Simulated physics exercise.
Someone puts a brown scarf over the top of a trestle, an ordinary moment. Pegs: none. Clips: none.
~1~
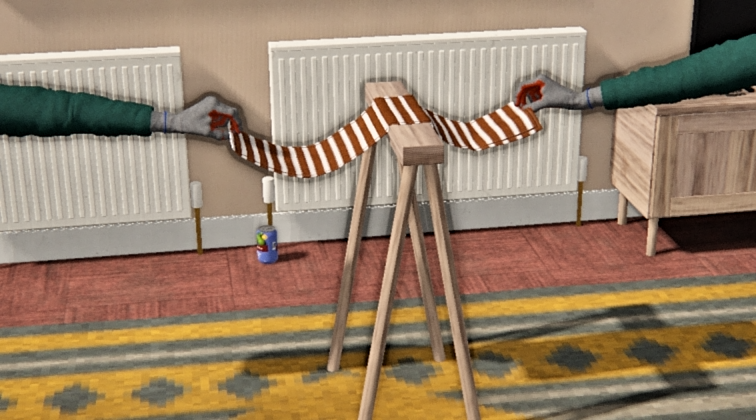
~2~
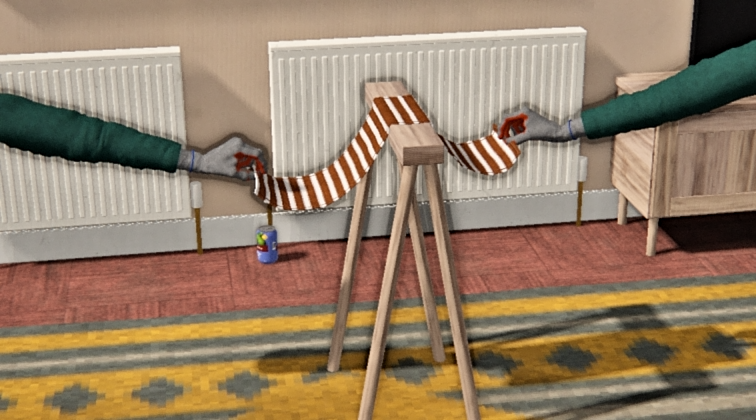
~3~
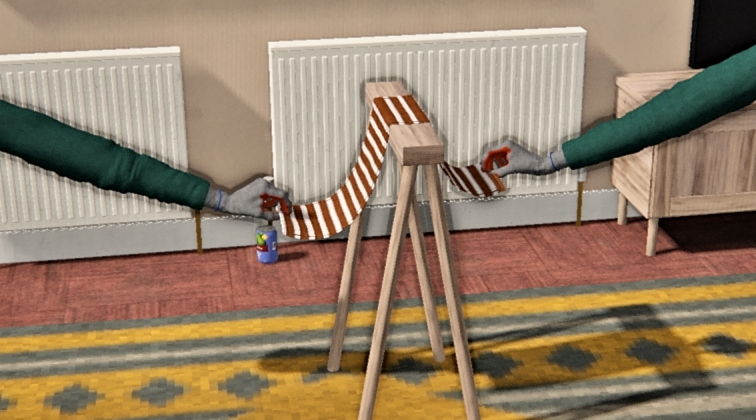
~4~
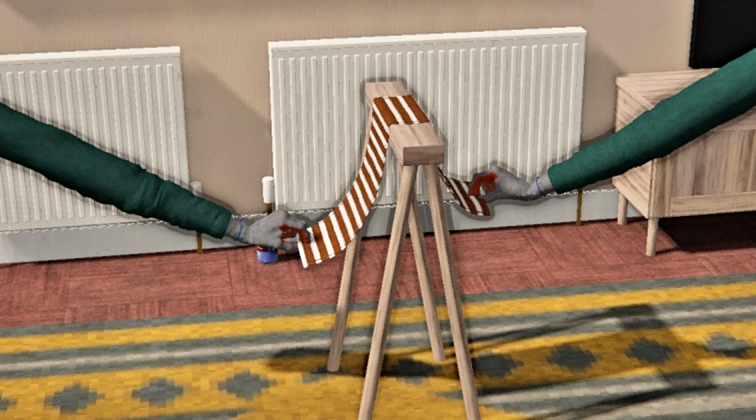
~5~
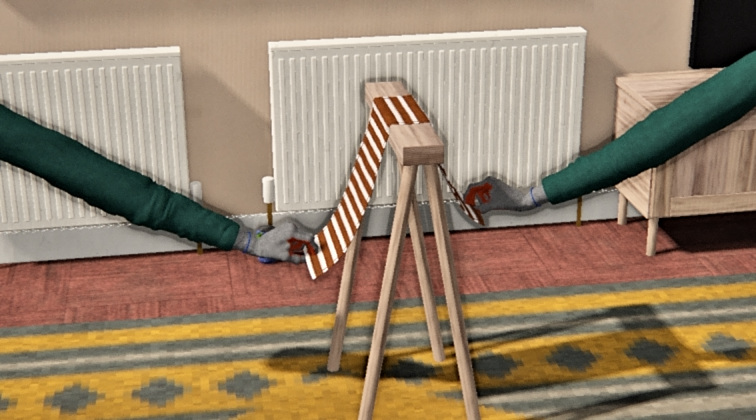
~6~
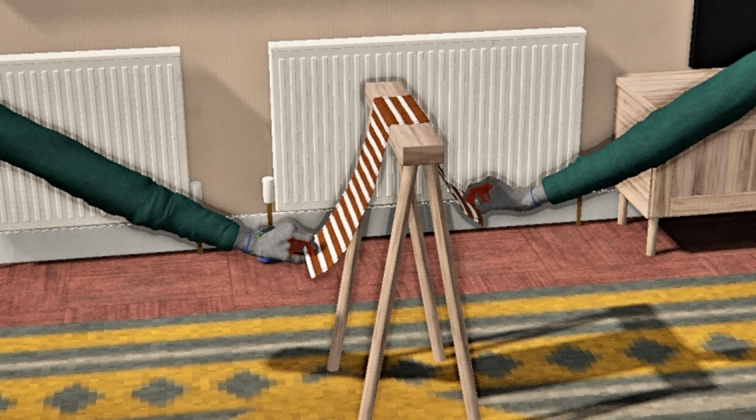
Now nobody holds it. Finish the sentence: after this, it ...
After this, it remains in place.
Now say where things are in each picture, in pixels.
Left end (236, 153); right end (537, 131); top of the trestle (424, 150), in the first picture.
Left end (259, 196); right end (517, 157), in the second picture.
Left end (288, 236); right end (500, 192); top of the trestle (424, 150), in the third picture.
Left end (310, 265); right end (485, 216), in the fourth picture.
Left end (318, 276); right end (480, 224), in the fifth picture.
Left end (317, 276); right end (479, 224); both sides about alike, in the sixth picture.
Then, 0.58 s after the last picture, scarf hanging on both sides, left end near (413, 271), right end near (389, 224).
Then, 1.32 s after the last picture, scarf hanging on both sides, left end near (372, 277), right end near (403, 228).
At rest, scarf hanging on both sides, left end near (397, 274), right end near (433, 227). The brown scarf hangs there.
